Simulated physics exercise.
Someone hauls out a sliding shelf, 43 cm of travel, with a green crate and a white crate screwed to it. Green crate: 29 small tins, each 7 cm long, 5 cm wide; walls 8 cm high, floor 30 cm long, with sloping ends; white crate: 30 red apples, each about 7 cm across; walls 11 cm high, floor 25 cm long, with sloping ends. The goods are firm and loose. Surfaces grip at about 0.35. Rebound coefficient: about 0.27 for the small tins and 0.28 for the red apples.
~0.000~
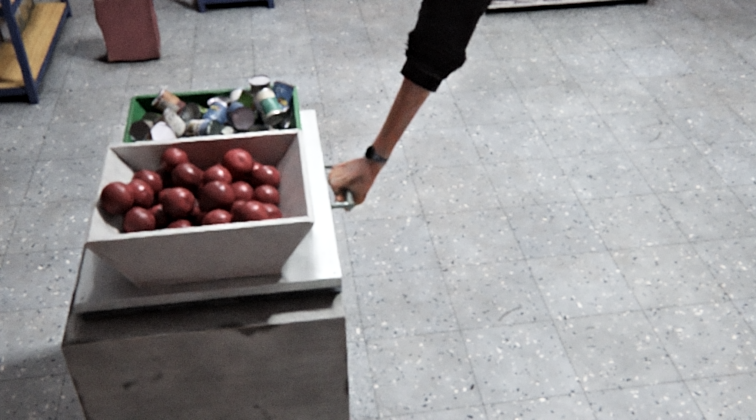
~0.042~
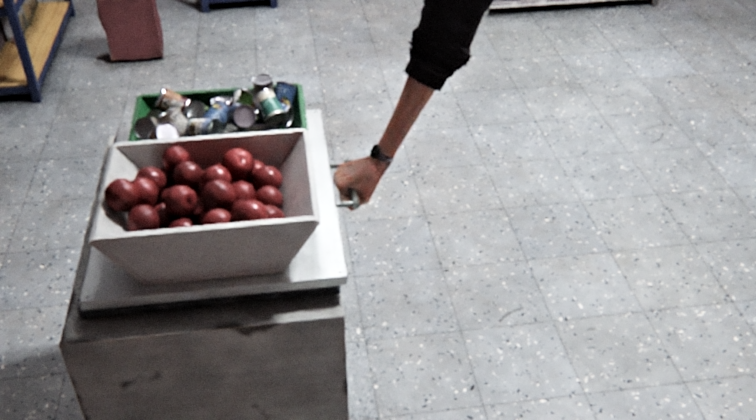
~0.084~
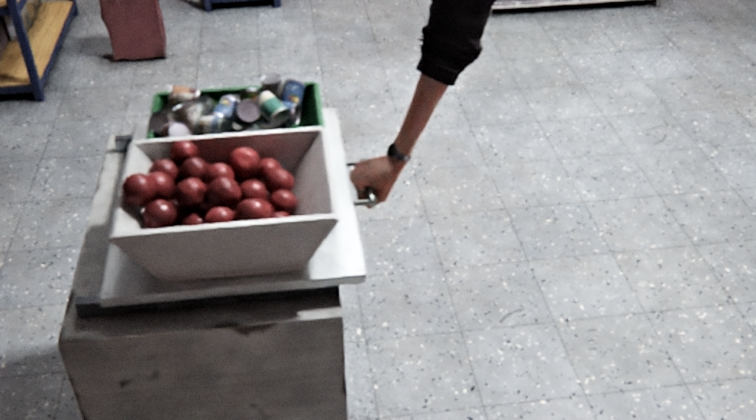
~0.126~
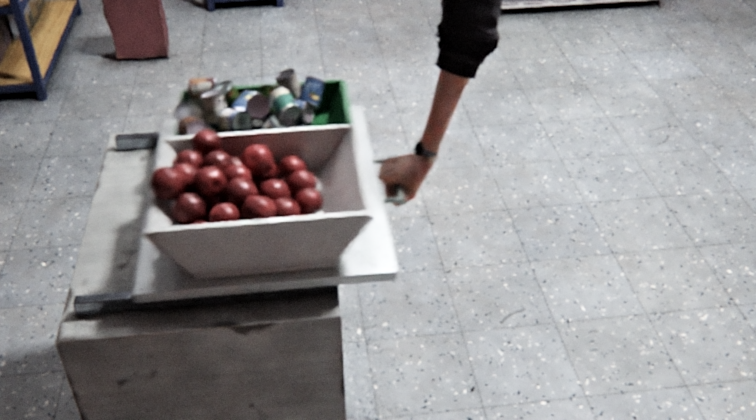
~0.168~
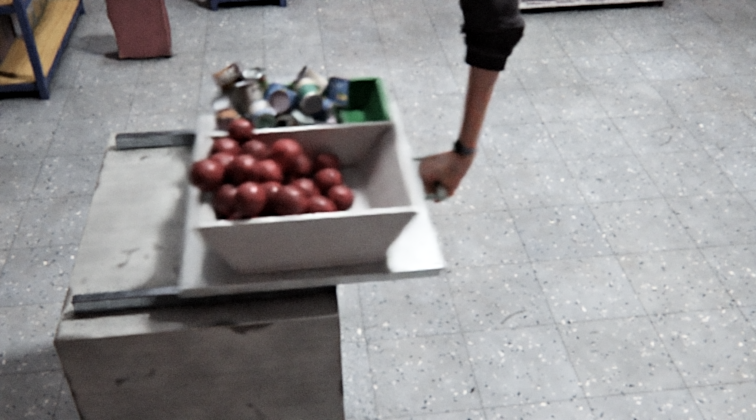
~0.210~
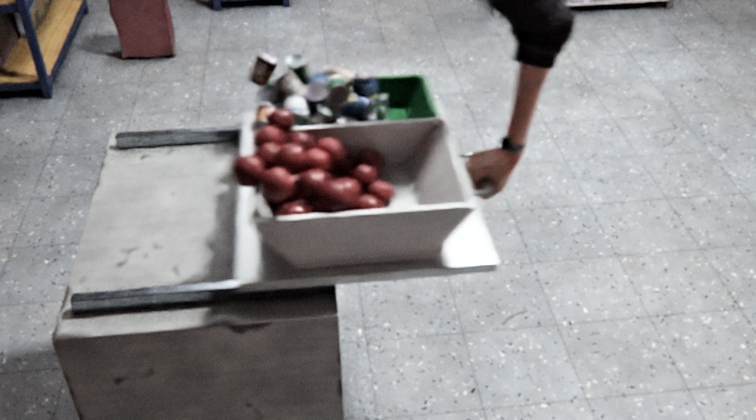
An arm in a dark sleeve with a wristwatch grips the handle of a white sliding shelf on a grey cabinet, seen from above in a room with a speckled tile floor. On the shelf, a white crate of red apples sits in front of a green crate of small tins. The hand pulls the shelf rightward, slowly then faster, baring the rails as apples and tins shift and heap leftward in their crates.
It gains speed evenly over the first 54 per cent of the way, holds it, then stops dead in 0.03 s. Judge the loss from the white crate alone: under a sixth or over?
More than one in six of the red apples leave the white crate.
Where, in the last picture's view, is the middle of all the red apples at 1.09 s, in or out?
Near (446, 191).
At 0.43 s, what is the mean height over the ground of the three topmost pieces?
Some 104 cm up.
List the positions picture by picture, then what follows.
In the first frame (each is followed by its nearest rim corner in this view, unless another is named; the camera moves round a little), white crate, (89, 239); green crate (by its farthest rim corner), (292, 85); drawn out 0 cm; none out.
White crate, (94, 237); green crate, (298, 84); drawn out 1 cm, in the second frame.
White crate, (115, 234); green crate, (314, 83); drawn out 5 cm, in the third frame.
White crate, (149, 230); green crate, (341, 81); drawn out 12 cm, in the fourth frame.
White crate, (198, 225); green crate, (378, 78); drawn out 21 cm, in the fifth frame.
White crate, (256, 220); green crate, (422, 75); drawn out 32 cm; none out, in the sixth frame.
After 0.23 s, end of travel.
After 0.31 s, green crate 28 in, 1 out and white crate 30 in, 0 out.
After 0.43 s, green crate 24 in, 5 out and white crate 24 in, 6 out.
After 0.65 s, green crate 21 in, 8 out and white crate 21 in, 9 out.
When it is over (at 1.09 s), green crate 21 in, 8 out and white crate 21 in, 9 out. Asked share, 9 of 30, 30 per cent.
